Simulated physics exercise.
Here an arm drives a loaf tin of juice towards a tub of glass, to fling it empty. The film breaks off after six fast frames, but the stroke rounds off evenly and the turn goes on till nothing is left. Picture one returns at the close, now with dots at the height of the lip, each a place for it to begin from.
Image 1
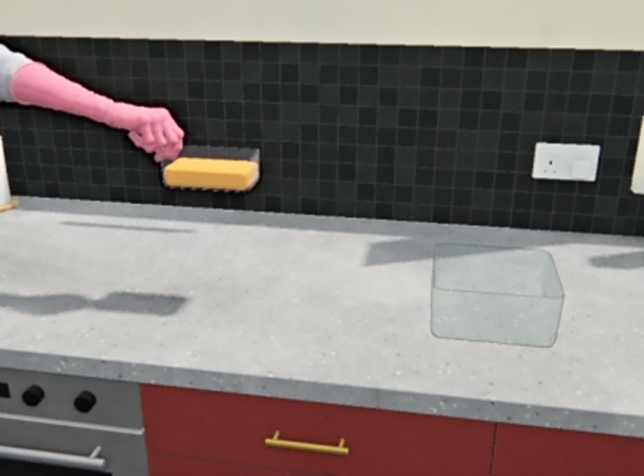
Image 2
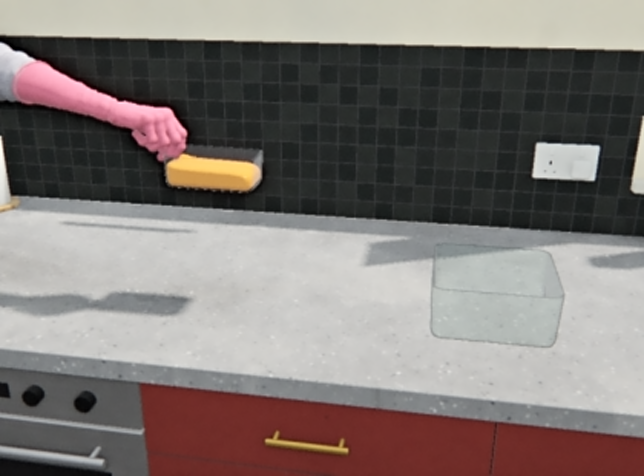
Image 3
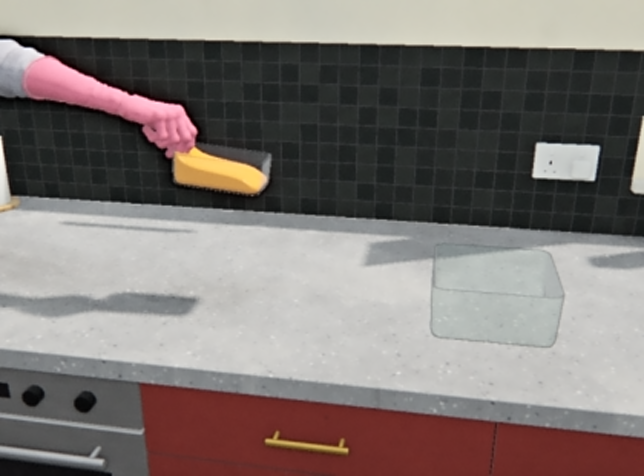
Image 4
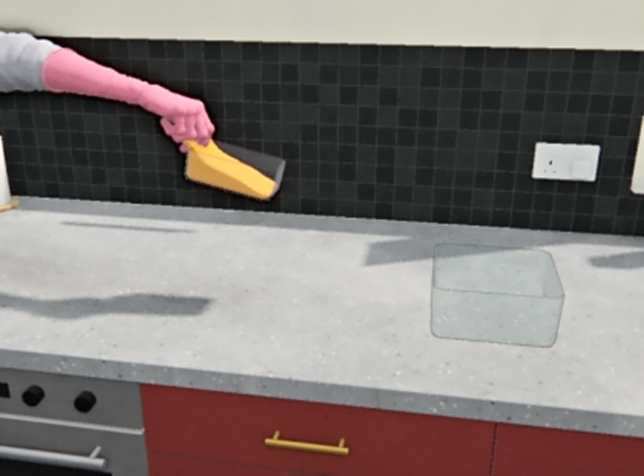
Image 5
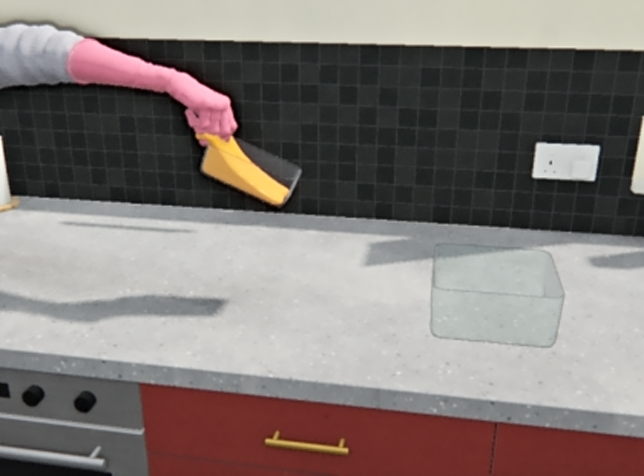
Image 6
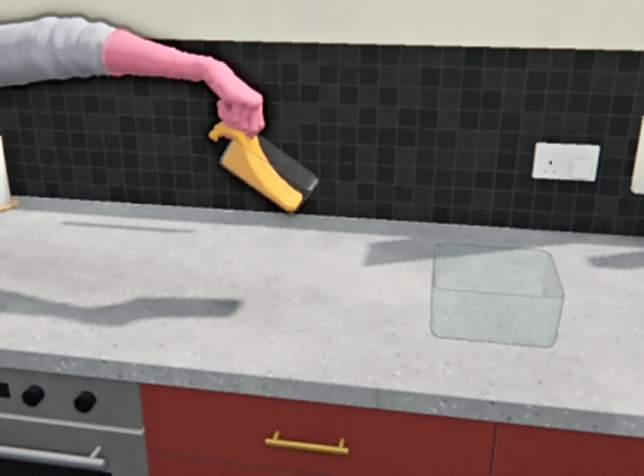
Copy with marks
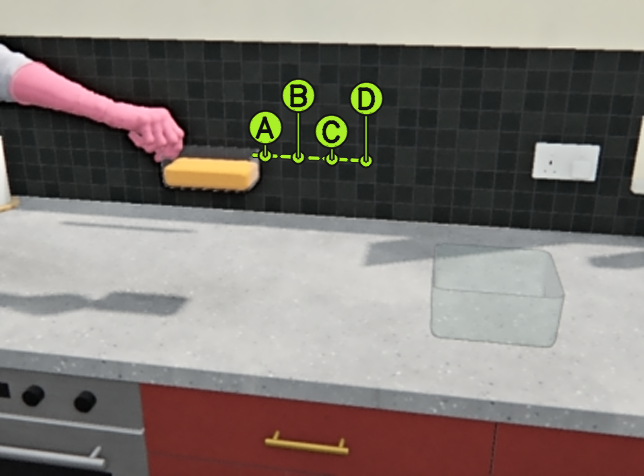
A pink-gloved hand held a loaf-shaped container of orange juice above a grey counter, then moved it a little to the right, tilting its right end steadily downward, while a clear glass tub sat still.
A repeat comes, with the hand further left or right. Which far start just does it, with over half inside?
Dot B.
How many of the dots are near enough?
Three of them.
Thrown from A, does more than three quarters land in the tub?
No, it does not.
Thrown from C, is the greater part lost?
No, that is safe.
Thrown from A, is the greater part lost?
Yes, it does.
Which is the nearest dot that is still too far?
A.
In lime, A at (265, 155); B at (298, 157); C at (331, 159); D at (366, 160).
With A, about 27 % lands in the tub, 67 % falls short and 7 % goes beside or beyond.
With B, about 70 % lands in the tub, 25 % falls short and 5 % goes beside or beyond.
With C, about 70 % lands in the tub, 15 % falls short and 16 % goes beside or beyond.
With D, about 66 % lands in the tub, 11 % falls short and 23 % goes beside or beyond.
